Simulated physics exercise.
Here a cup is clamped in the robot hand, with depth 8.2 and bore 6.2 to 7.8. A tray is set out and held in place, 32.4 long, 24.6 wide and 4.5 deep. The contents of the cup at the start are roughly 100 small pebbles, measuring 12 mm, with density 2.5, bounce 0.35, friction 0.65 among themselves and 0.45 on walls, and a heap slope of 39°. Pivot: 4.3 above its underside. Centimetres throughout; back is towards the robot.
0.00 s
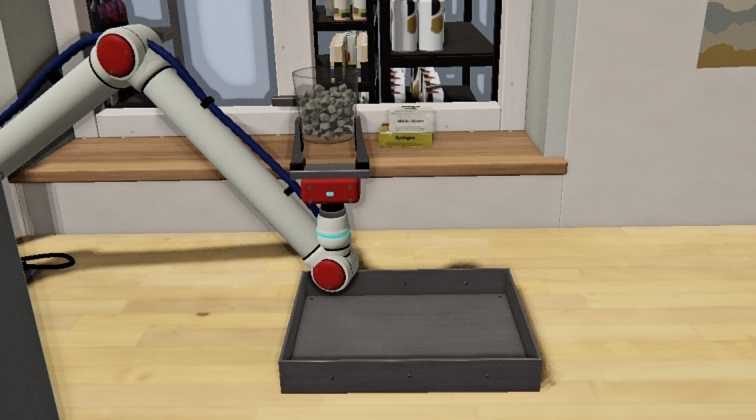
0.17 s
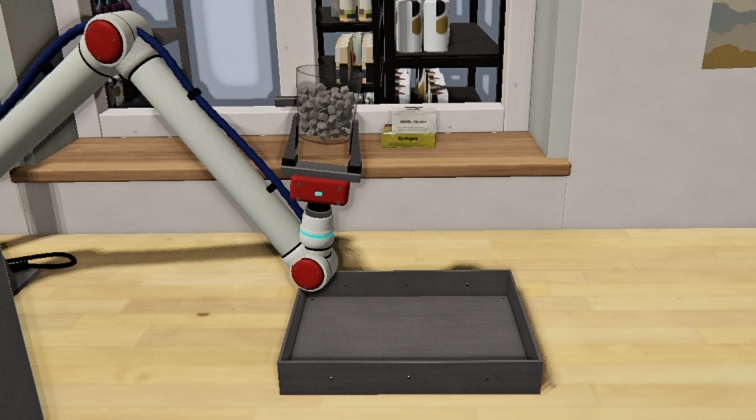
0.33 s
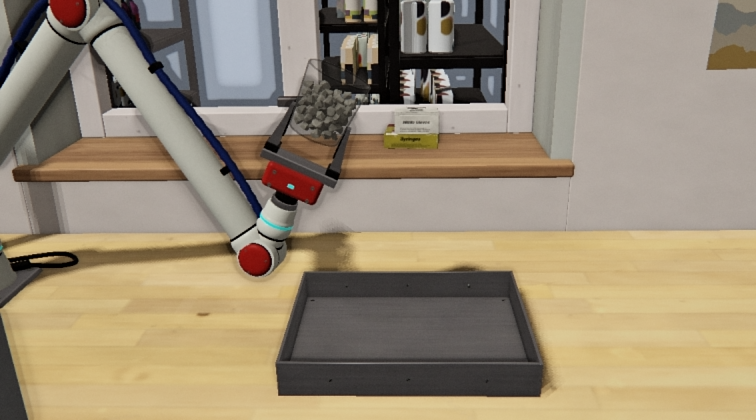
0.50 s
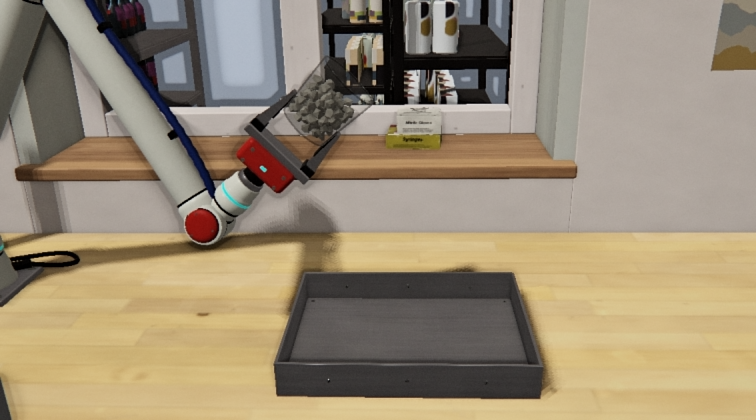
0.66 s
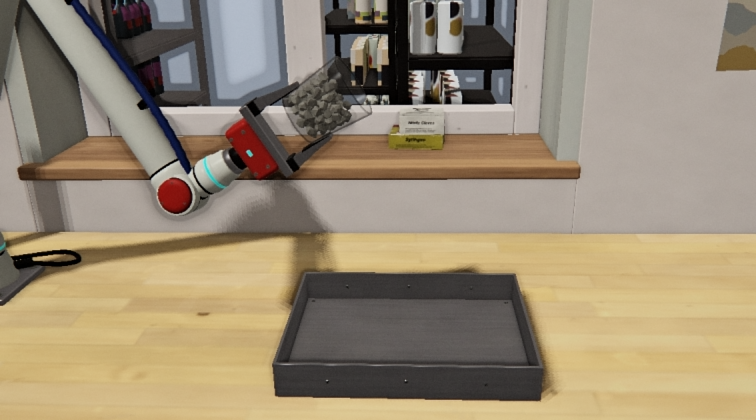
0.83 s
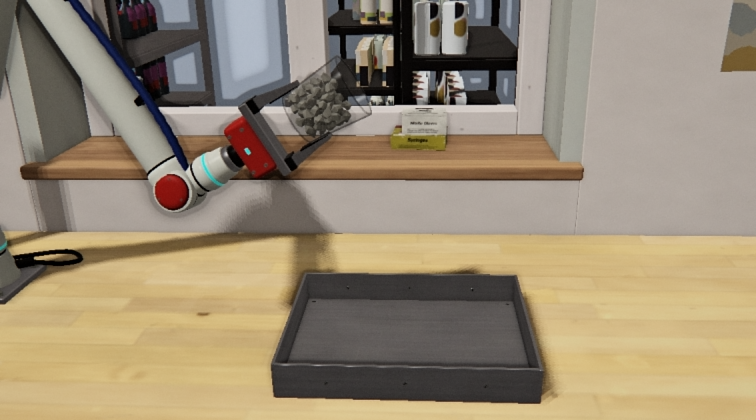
A white robot arm with red joints held a clear cup of small gray pebbles upright, then swung down and left beneath it, steadily tilting the cup to the right above an empty dark tray.
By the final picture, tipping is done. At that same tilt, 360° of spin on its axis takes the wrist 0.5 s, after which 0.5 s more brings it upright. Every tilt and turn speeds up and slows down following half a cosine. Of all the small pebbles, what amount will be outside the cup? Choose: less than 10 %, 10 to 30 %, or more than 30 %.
Less than 10 %.
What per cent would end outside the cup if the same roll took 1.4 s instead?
It would come to around 0 percent.
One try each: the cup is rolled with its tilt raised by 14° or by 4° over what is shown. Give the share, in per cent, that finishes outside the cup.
I'd expect some 5 per cent, then some 0 per cent.
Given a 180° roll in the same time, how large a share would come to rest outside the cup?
Estimate: Approx. 0 per cent.
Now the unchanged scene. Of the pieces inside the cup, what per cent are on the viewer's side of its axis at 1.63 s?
My guess would be around 50 per cent.
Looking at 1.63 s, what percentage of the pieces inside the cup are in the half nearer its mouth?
About 35 percent.
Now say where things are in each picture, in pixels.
The first picture shows the cup middle at (327, 106), upright; upper third of the load around (328, 101), from x 305 to 350, top at y 90; 103 in the cup.
The second picture shows the cup middle at (327, 106), tipped 7°; upper third of the load around (326, 99), from x 305 to 350, top at y 90.
The third picture shows the cup middle at (326, 105), tipped 26°; upper third of the load around (321, 99), from x 300 to 350, top at y 85.
The fourth picture shows the cup middle at (325, 105), tipped 46°; upper third of the load around (319, 97), from x 295 to 350, top at y 80.
The fifth picture shows the cup middle at (325, 104), tipped 59°; upper third of the load around (316, 94), from x 295 to 345, top at y 80.
The sixth picture shows the cup middle at (324, 103), tipped 60°; upper third of the load around (316, 93), from x 290 to 345, top at y 80; 103 in the cup.
After 1.23 s, tipped 60°, highest piece 38 above the table; 103 in the cup.
After 1.63 s, tipped 21°, highest piece 36 above the table; 103 in the cup.
After 2.03 s, upright, highest piece 37 above the table; 103 in the cup.
After 2.73 s, upright, highest piece 37 above the table; 103 in the cup.
In the end, 103 in the cup. That is 0 % outside the cup.
